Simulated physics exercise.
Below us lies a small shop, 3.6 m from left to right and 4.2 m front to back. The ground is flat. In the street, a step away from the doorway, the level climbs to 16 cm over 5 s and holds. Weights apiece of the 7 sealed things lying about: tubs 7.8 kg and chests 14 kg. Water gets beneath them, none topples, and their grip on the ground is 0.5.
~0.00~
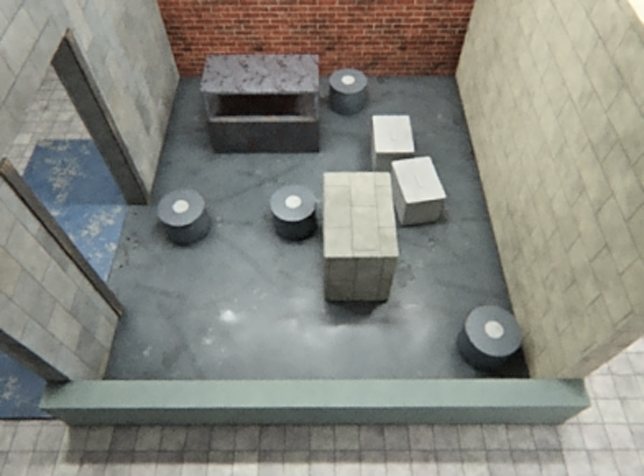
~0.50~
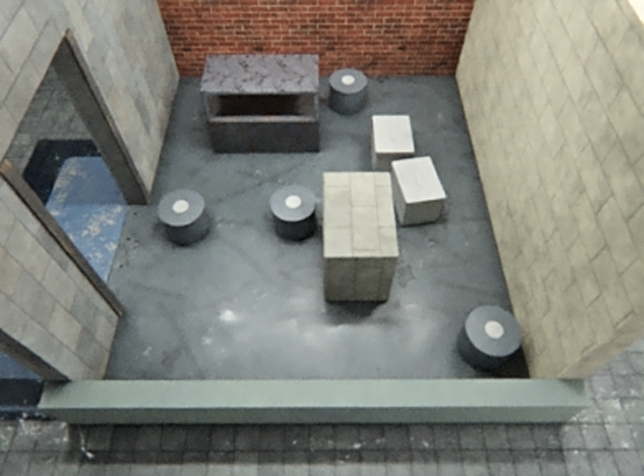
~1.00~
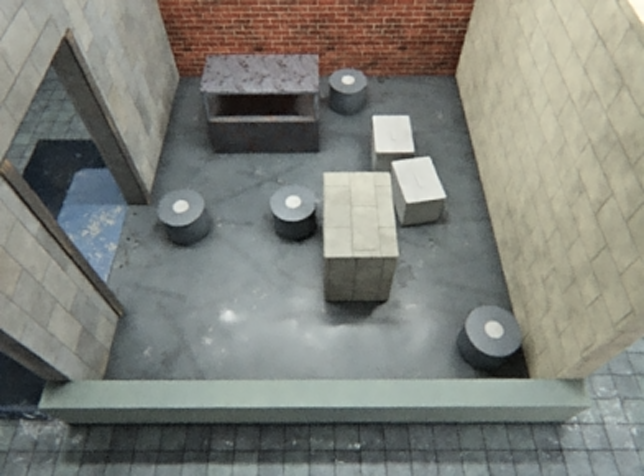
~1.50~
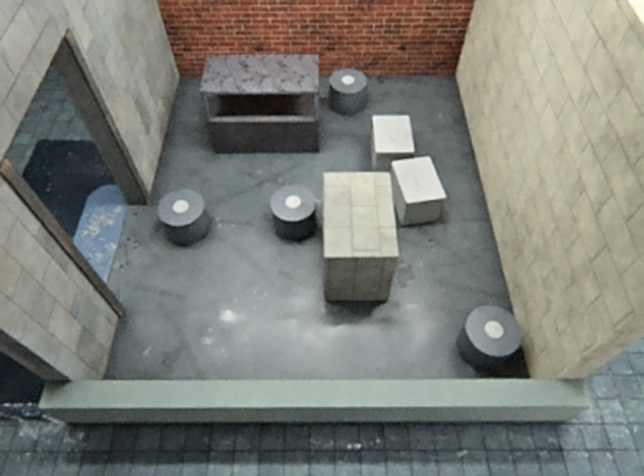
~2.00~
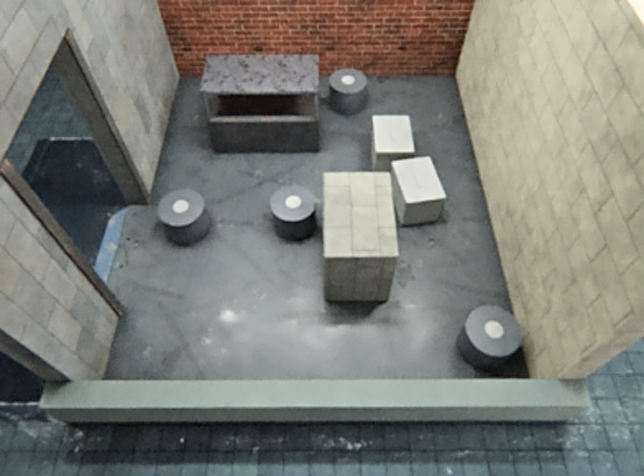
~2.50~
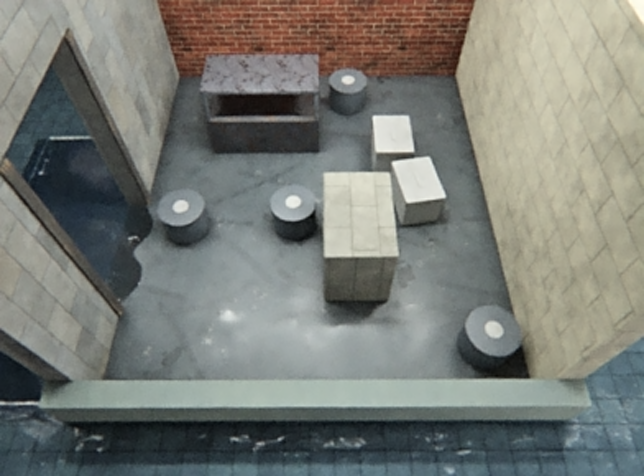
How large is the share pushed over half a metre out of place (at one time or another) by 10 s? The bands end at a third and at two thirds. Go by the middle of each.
Share: From one to two thirds.
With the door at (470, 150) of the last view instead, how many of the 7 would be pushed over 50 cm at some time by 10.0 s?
In that case 4 of them.
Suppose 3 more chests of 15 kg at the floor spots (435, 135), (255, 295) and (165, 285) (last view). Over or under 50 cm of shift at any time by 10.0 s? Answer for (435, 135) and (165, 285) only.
In turn: Short of it, past it.
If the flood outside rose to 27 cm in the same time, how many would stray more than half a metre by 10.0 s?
Then 5.
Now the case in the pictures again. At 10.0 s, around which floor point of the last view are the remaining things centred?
Around (374, 144).
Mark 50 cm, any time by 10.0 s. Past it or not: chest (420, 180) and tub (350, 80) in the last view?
In that order: Less, under.
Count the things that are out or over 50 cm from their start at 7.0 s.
I count 2.
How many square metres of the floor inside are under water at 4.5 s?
Roughly 3.5 m2.
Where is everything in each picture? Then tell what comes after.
In the first picture, a tub at (293, 202), on the bottom; a tub at (494, 330), on the bottom; water covers 0.0 m2; 0 of 7 have shifted.
In the second picture, a tub at (293, 202), on the bottom; a tub at (494, 330), on the bottom; 0.0 m2 under water; 0 of 7 have shifted.
In the third picture, a tub at (293, 202), on the bottom; a tub at (494, 330) rests on the ground; water covers 0.0 m2; 0 of 7 have shifted.
In the fourth picture, a tub at (293, 202) rests on the ground; a tub at (494, 330) rests on the ground; water covers 0.0 m2; 0 of 7 have shifted.
In the fifth picture, a tub at (293, 202), on the bottom; a tub at (494, 330) rests on the ground; 0.0 m2 under water; 0 of 7 have shifted.
In the sixth picture, a tub at (293, 202), on the bottom; a tub at (494, 330) rests on the ground; 0.0 m2 under water; 0 of 7 have shifted.
After 3.5 s 0 of 7 are over 50 cm from their spots; 0 afloat.
After 4.5 s 0 of 7 are over 50 cm from their spots; 0 afloat.
After 7.0 s 2 of 7 are over 50 cm from their spots; 2 afloat.
After 10.0 s 3 of 7 are over 50 cm from their spots, and 3 have been at some point; 2 afloat.
